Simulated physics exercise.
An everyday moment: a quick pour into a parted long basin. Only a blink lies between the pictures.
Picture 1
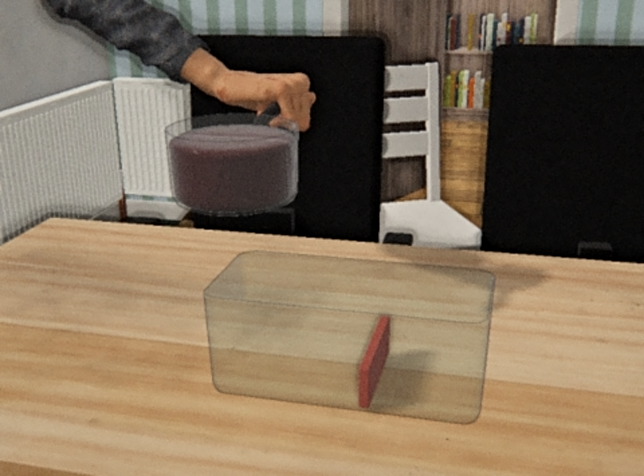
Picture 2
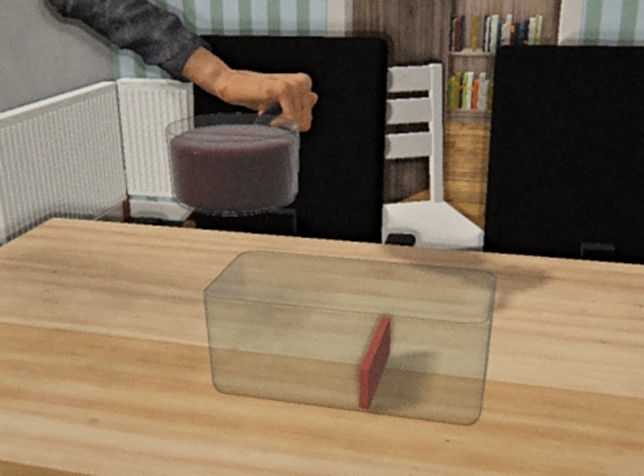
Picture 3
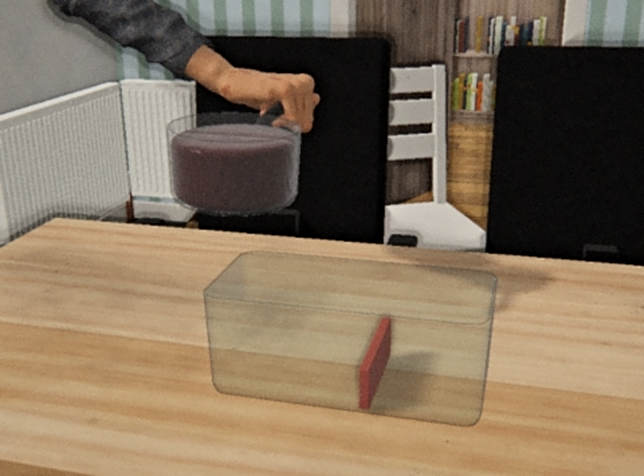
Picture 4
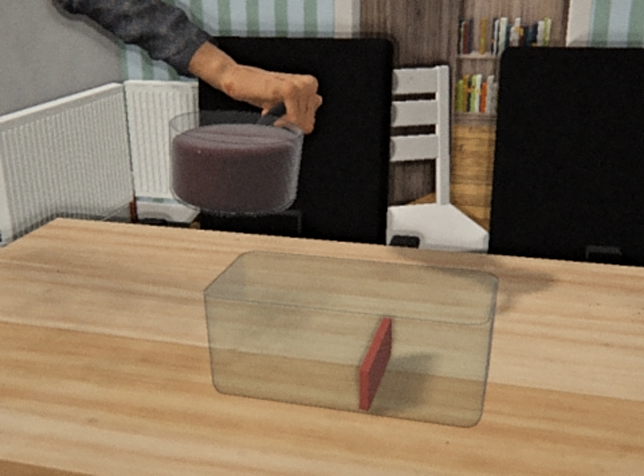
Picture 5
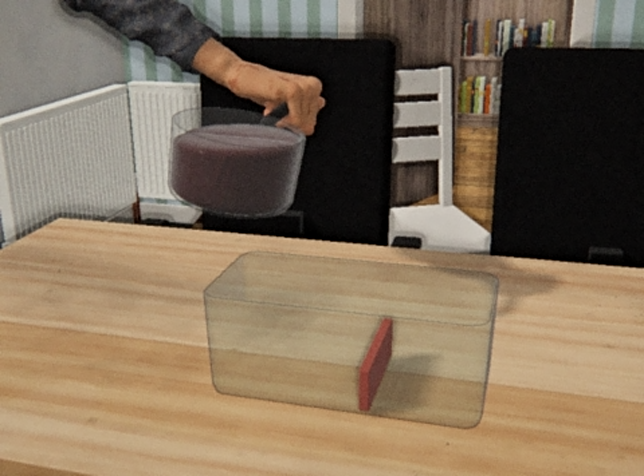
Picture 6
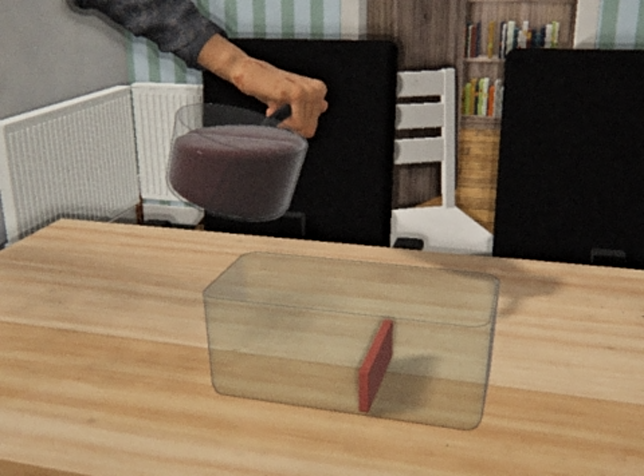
Above a wooden table, a hand gradually tilts a clear container of dark liquid rightward.
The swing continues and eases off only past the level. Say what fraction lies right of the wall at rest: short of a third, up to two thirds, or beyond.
The share right of the wall is less than a third.
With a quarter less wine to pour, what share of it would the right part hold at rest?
Near 5 %.
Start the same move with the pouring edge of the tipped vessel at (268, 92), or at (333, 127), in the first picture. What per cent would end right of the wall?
First some 10, then 65 per cent.
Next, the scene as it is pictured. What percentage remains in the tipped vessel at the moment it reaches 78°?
Close to 50 per cent.
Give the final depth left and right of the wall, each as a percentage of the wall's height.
Near 60 on the left, 30 on the right.
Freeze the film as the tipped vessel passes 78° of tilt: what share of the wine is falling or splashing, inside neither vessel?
About 35 per cent.
A moment on, the tilt is 78° and 48 per cent is still to pour, 13 is left of the wall and 6 right of it.
Next, the tilt is 109° and 7 per cent is still to pour, 65 is left of the wall and 22 right of it.
Then the tilt is 112° and 0 per cent is still to pour, 75 is left of the wall and 22 right of it.
Later the tilt is 112° and 0 per cent is still to pour, 75 is left of the wall and 23 right of it.
In the end 75 per cent lies left of the wall, 23 right of it and 2 outside.
